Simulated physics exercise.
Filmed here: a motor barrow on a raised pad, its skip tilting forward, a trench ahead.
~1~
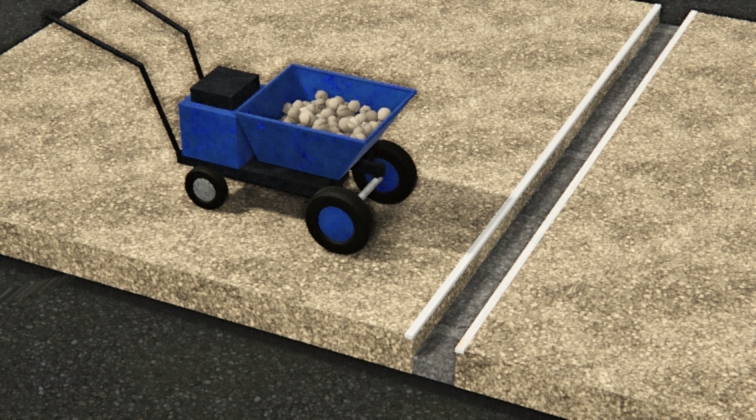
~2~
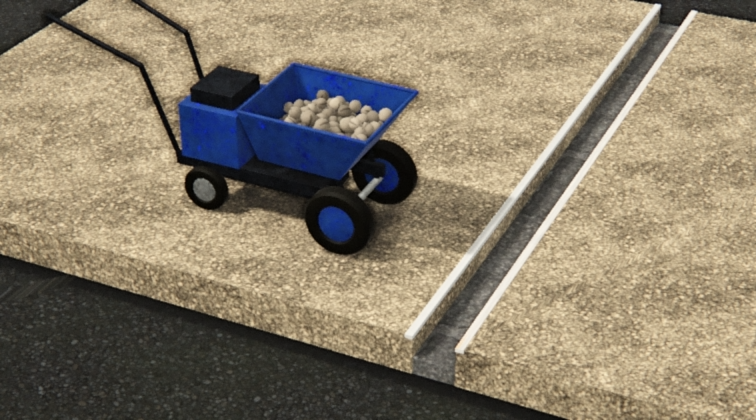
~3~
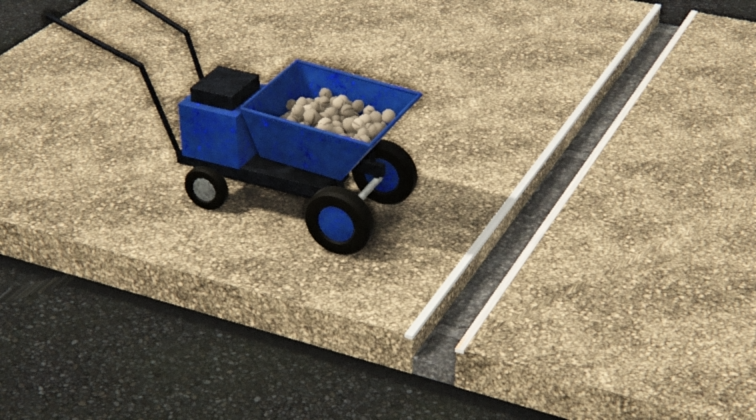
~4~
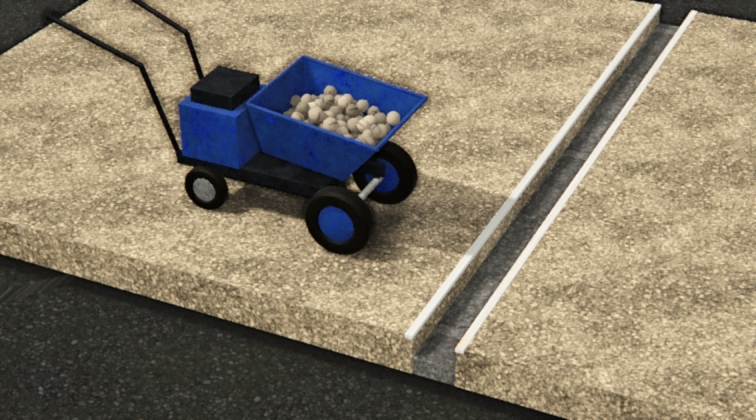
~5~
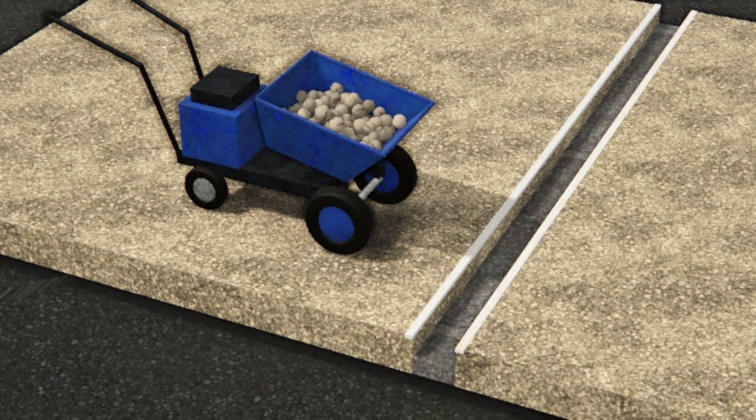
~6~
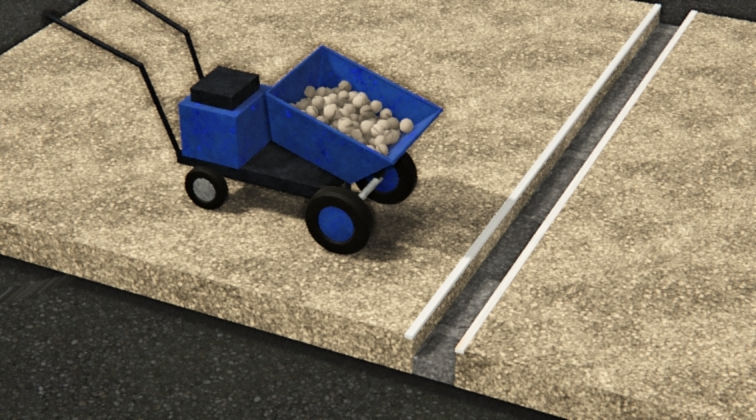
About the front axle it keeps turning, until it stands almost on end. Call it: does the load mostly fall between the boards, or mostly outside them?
It mostly falls between the boards.
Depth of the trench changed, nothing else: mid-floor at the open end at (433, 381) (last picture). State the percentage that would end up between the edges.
90 per cent, roughly.
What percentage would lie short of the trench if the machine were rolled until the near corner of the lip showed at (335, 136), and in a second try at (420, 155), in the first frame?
You'd get around 60 in a hundred, then 0 in a hundred.
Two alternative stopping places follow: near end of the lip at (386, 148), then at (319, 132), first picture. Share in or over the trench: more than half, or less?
The greater portion first, the lesser portion second.
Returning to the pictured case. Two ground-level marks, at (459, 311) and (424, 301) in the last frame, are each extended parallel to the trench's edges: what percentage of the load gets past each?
Respectively 30 and 90 percent.
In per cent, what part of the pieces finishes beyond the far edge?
It works out to roughly 5 percent.
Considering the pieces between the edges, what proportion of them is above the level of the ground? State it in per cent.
I'd say around 30 percent.
Soon, skip tipped steeply; all in the skip.
A while on, skip tipped steeply; nearly all in the skip; a stray few short of the trench; a small part in or heaped over the trench; a stray few falling.
Towards the end, skip tipped right over; a small part in the skip; a small part short of the trench; about two thirds in or heaped over the trench; a small part beyond it.
Finally, skip tipped right over; a stray few in the skip; about a quarter short of the trench; about two thirds in or heaped over the trench; a small part beyond it.
